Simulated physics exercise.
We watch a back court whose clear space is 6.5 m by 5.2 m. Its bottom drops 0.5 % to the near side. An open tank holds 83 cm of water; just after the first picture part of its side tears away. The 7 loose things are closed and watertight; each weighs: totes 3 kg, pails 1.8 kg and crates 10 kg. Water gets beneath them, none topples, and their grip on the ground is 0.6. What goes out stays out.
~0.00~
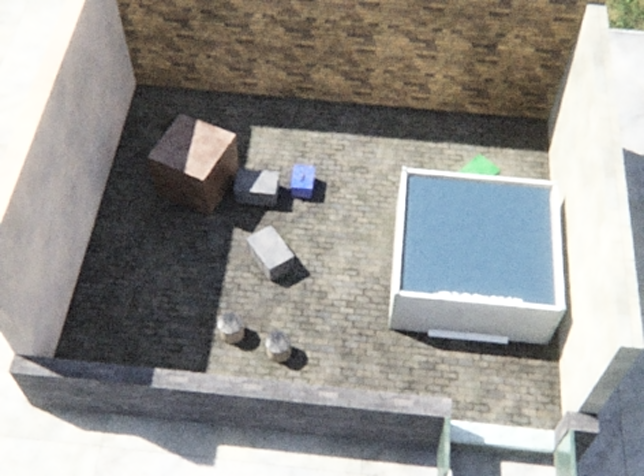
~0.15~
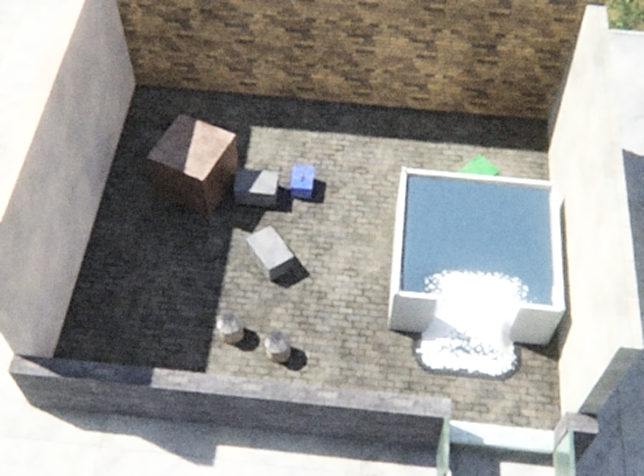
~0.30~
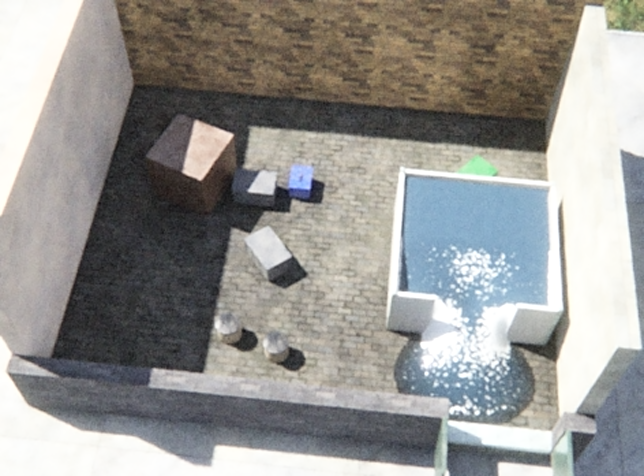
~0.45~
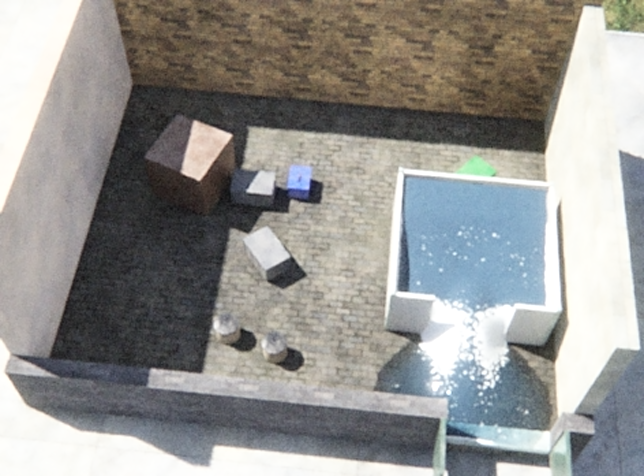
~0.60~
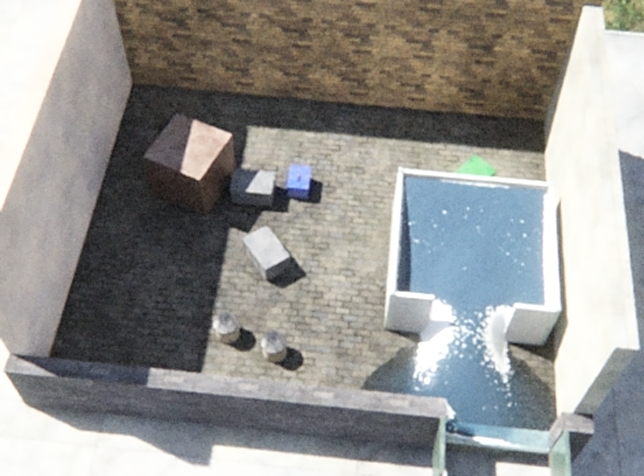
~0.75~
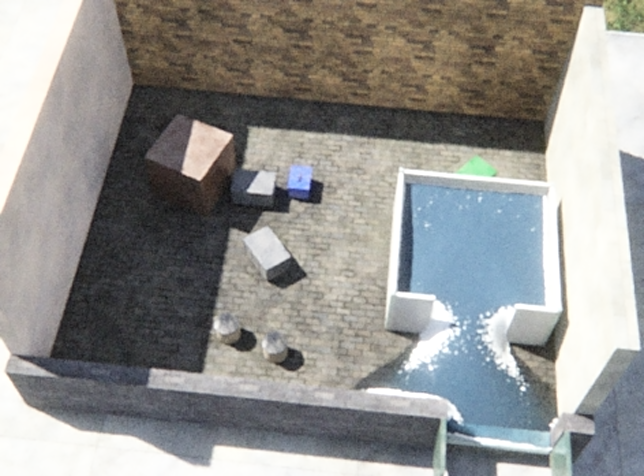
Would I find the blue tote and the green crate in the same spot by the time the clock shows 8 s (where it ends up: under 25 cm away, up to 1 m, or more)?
Blue tote holds its place, green crate barely shifts.
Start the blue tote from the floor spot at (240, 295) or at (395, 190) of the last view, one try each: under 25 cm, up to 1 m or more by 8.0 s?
In turn: It ends far away; it barely shifts.
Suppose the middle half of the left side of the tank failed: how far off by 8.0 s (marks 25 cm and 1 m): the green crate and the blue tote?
In that case the green crate is nudged along, the blue tote ends far away.
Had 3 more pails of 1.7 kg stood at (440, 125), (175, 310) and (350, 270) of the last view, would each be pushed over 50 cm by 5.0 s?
In turn: Short of it, past it, less.
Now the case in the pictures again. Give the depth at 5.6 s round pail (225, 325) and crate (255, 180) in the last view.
About 6 and 1 cm.
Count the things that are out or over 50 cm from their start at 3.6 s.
I count 2.
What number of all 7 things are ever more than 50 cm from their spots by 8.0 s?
That makes 2.
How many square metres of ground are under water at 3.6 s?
Roughly 19 m2.
After 1.6 s the blue tote is near (300, 178), 0.0 m from its start, aground; the green crate is near (474, 174), 0.0 m from its start, aground; 0 of 7 are out; 0 afloat.
After 3.6 s the blue tote is near (300, 178), 0.0 m from its start, aground; the green crate is near (474, 174), 0.0 m from its start, aground; 0 of 7 are out; 1 afloat.
After 5.6 s the blue tote is near (300, 178), 0.0 m from its start, aground; the green crate is near (474, 174), 0.0 m from its start, aground; 0 of 7 are out; 2 afloat.
After 8.0 s the blue tote is near (300, 178), 0.0 m from its start, aground; the green crate is near (474, 174), 0.0 m from its start, aground; 0 of 7 are out; 1 afloat.
